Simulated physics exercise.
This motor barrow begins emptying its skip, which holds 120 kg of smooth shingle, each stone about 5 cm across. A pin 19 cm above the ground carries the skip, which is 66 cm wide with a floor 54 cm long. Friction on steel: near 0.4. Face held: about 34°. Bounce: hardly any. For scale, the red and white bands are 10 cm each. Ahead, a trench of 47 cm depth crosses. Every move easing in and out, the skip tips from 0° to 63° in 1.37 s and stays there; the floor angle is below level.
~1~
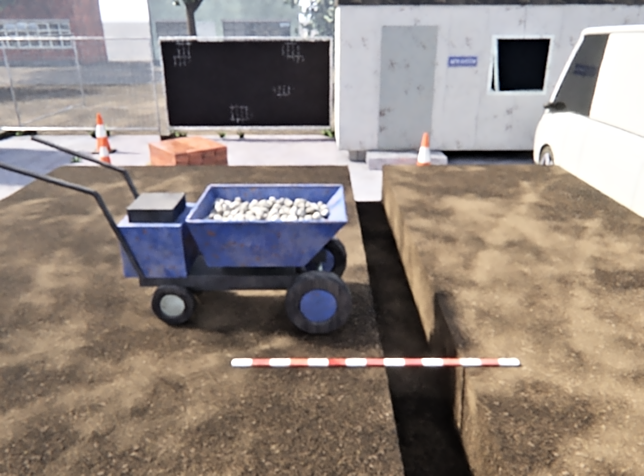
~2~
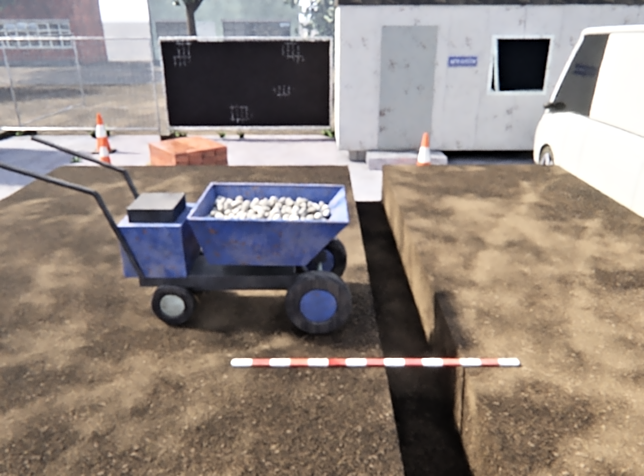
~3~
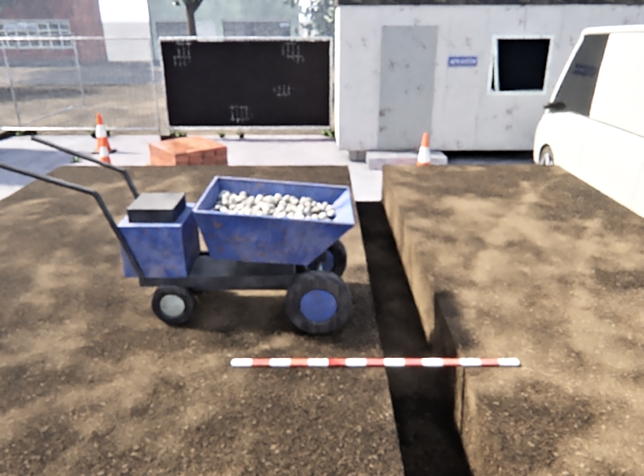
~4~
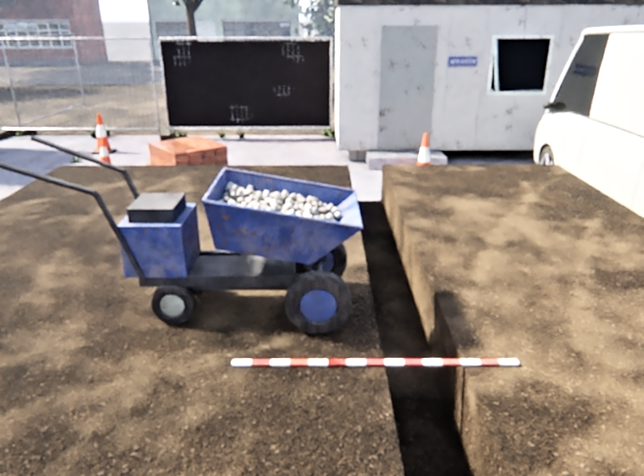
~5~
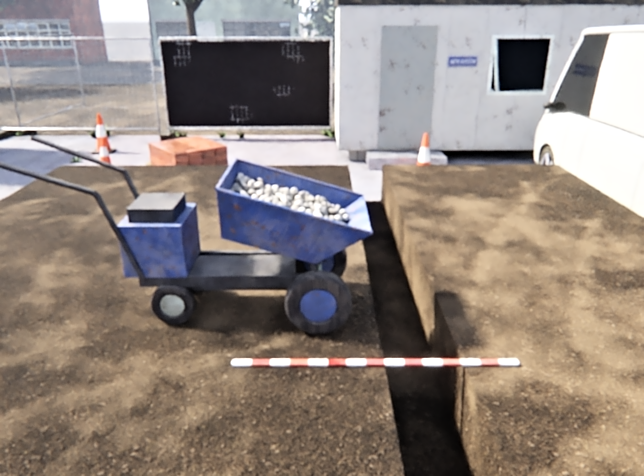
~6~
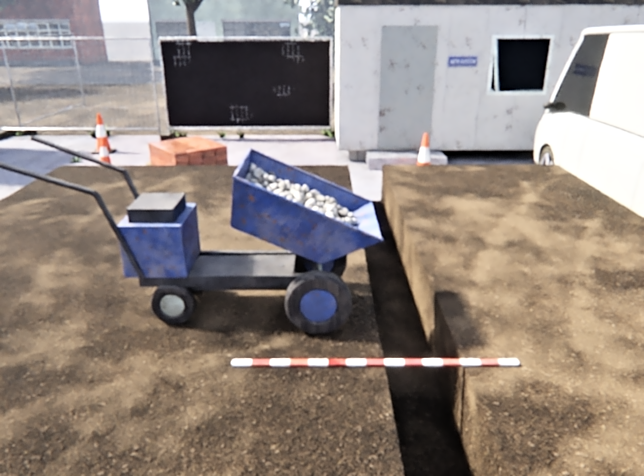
A blue motor barrow stood beside a narrow trench with its skip full of pale stones, and the skip slowly tilted up at the back, its front lip lowering toward the right.
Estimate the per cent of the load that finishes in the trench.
Roughly 69 percent.
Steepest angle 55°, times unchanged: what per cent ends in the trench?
Then roughly 60 percent.
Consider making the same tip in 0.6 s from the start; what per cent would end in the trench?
I'd put it at roughly 50 per cent.
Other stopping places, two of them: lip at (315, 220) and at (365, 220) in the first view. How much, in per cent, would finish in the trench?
100 % and 45 %.
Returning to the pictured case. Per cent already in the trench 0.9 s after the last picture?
Around 25 per cent of it, at that instant.
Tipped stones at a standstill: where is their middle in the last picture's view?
Near (425, 355).
Then, 0.4 s after the last picture the floor is at 53°, 100 % in the skip; the foremost stones are at (396, 244).
Then, 0.9 s after the last picture the floor is at 63°, 63 % in the skip, 26 % in the trench, 11 % past the trench; the foremost stones are at (474, 304).
Then, 1.2 s after the last picture the floor is at 63°, 31 % in the skip, 39 % in the trench, 31 % past the trench; the foremost stones are at (539, 308).
Then, 3.2 s after the last picture the floor is at 63°, 0 % in the skip, 69 % in the trench, 31 % past the trench; the foremost stones are at (570, 301).
